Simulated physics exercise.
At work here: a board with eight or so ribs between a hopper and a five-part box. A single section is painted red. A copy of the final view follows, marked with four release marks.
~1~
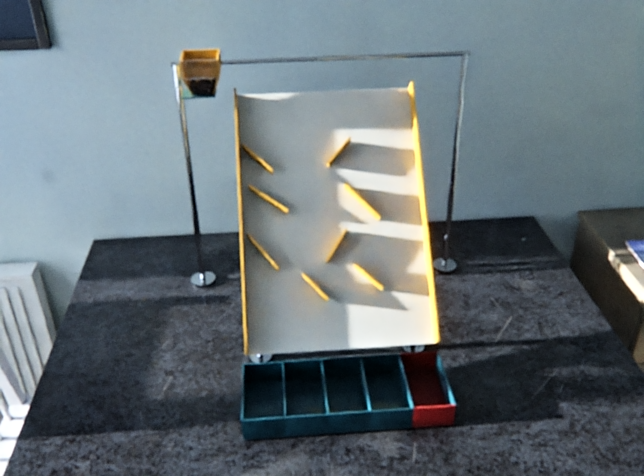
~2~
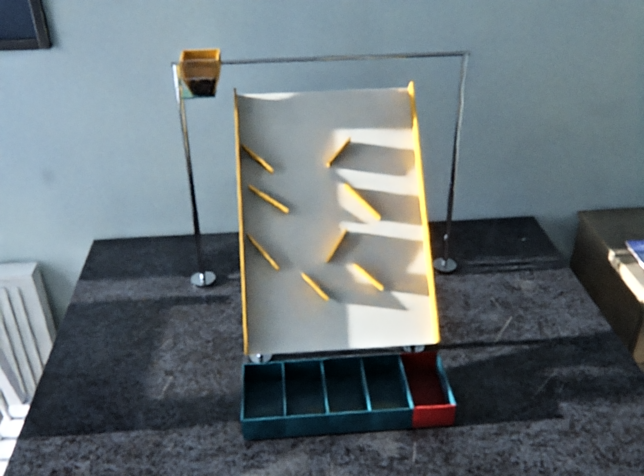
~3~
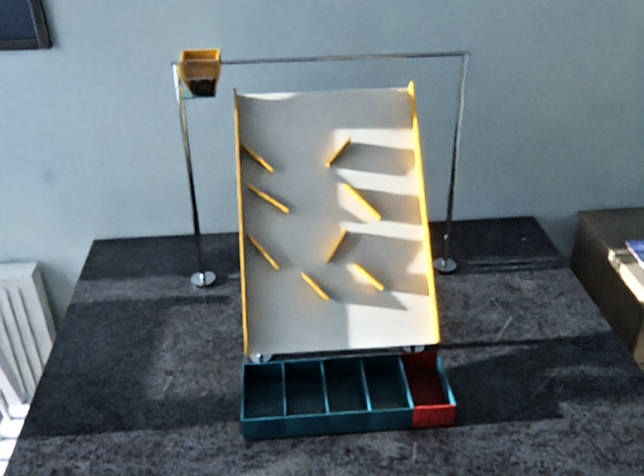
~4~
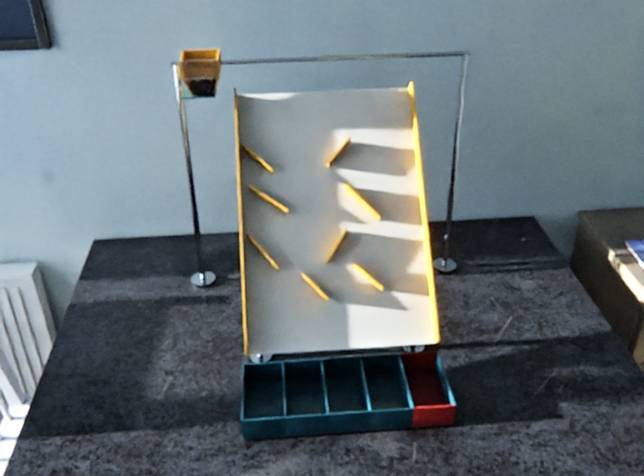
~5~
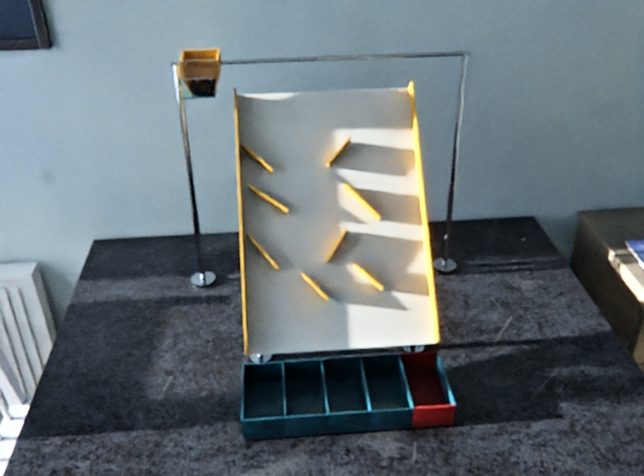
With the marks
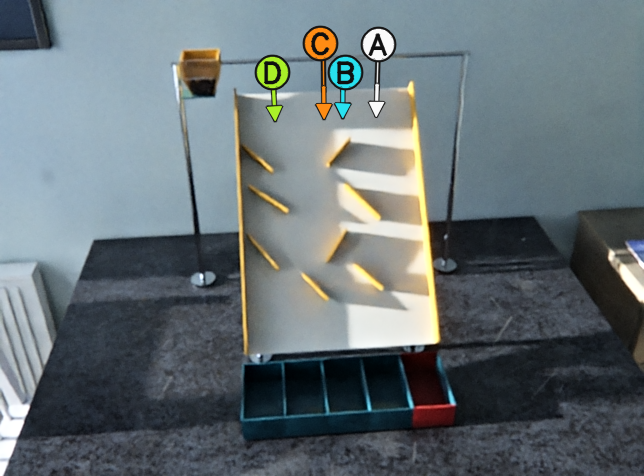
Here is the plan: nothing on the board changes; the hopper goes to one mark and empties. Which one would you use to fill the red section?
Use mark A.
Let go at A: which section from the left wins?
The fifth from the left.
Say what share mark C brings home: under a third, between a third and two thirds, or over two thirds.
Mark C gives under a third.
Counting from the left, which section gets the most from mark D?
The fourth from the left.
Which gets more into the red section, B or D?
B it is.
On the marked copy, mark A meets the board at (376, 111); mark B meets the board at (342, 112); mark C meets the board at (324, 113); mark D meets the board at (274, 115).
For mark A, the bulk in the red section, a small share in other sections, a small share outside the box.
For mark B, close to a quarter in the red section, close to half in other sections, a small share outside the box.
For mark C, a small share in the red section, close to two thirds in other sections, close to a quarter outside the box.
For mark D, a small share in the red section, the bulk in other sections, a small share outside the box.
